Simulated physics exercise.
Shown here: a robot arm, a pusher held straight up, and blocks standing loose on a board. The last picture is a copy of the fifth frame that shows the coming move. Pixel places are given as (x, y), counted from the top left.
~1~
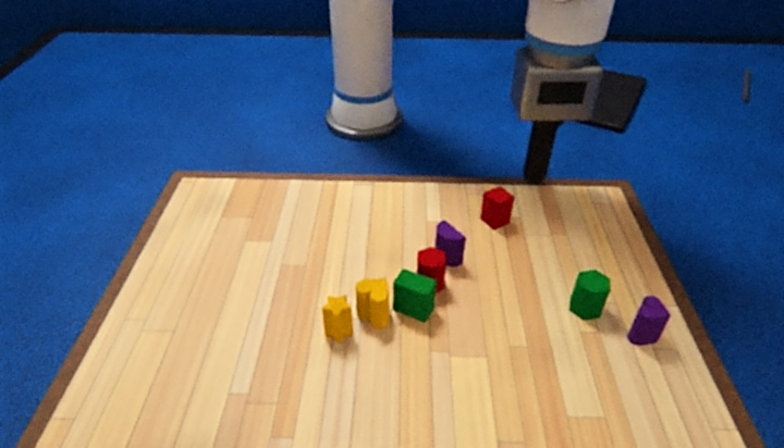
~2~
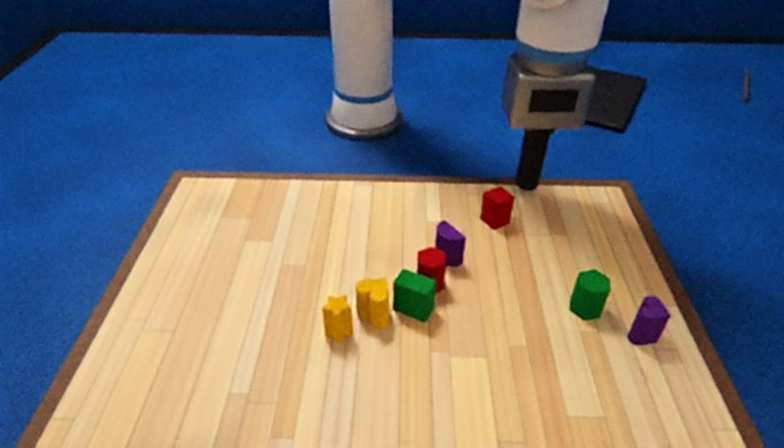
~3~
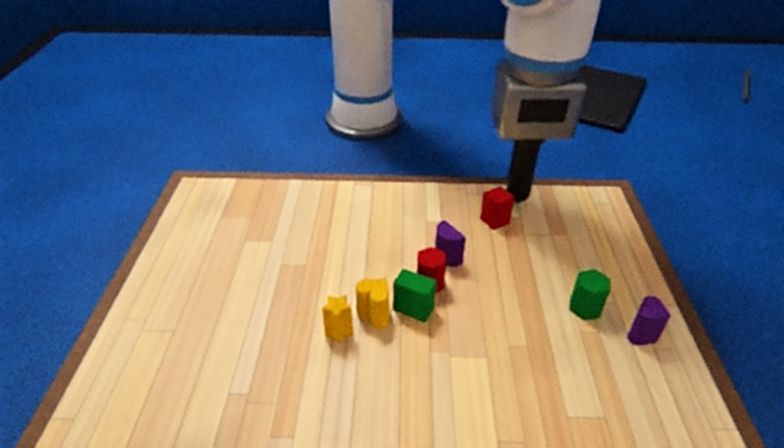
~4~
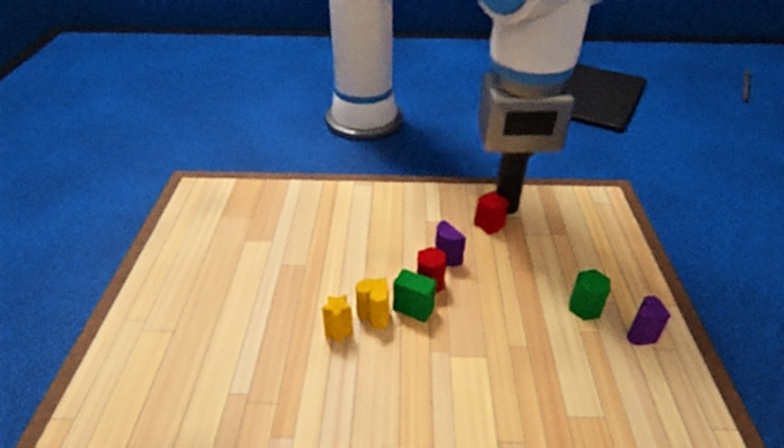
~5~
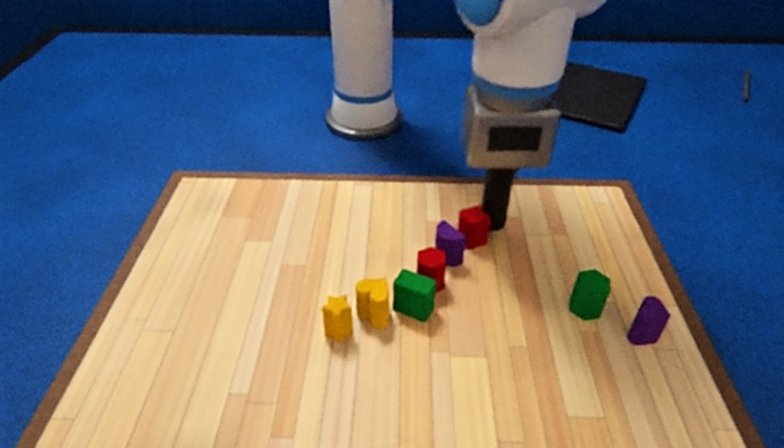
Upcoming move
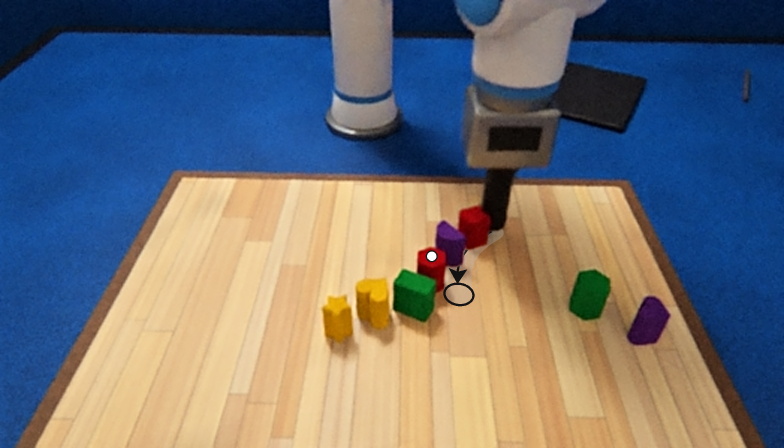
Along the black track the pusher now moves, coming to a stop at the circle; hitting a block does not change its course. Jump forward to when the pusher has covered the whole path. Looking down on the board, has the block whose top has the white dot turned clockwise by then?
No, it doesn't check out.
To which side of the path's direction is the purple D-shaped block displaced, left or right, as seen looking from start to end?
Towards the right-hand side.
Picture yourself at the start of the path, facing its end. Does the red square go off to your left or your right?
It will end up to the right.
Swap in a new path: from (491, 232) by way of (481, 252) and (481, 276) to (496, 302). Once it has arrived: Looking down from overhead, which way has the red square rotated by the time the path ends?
It goes round the way clock hands do.
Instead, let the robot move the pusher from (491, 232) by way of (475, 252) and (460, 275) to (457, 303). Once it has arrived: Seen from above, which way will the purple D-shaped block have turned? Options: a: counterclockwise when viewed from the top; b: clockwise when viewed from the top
My answer is option b.
The drawn path runs from (491, 232) over (470, 247) and (458, 268) to (459, 294); the dot is on the red hexagon.
What follows on the original path. One third of the way, pusher at (470, 240); purple D-shaped block at (435, 238); red square at (451, 229).
Two thirds of the way, pusher at (459, 262); green rectangle at (413, 284); red hexagon at (421, 265), turned 45° anticlockwise; purple D-shaped block at (411, 243), turned 25° clockwise; red square at (434, 239), turned 25° clockwise.
At the end, pusher at (460, 287); green rectangle at (413, 284); red hexagon at (421, 265), turned 45° anticlockwise; purple D-shaped block at (410, 243), turned 30° clockwise; red square at (434, 240), turned 30° clockwise.
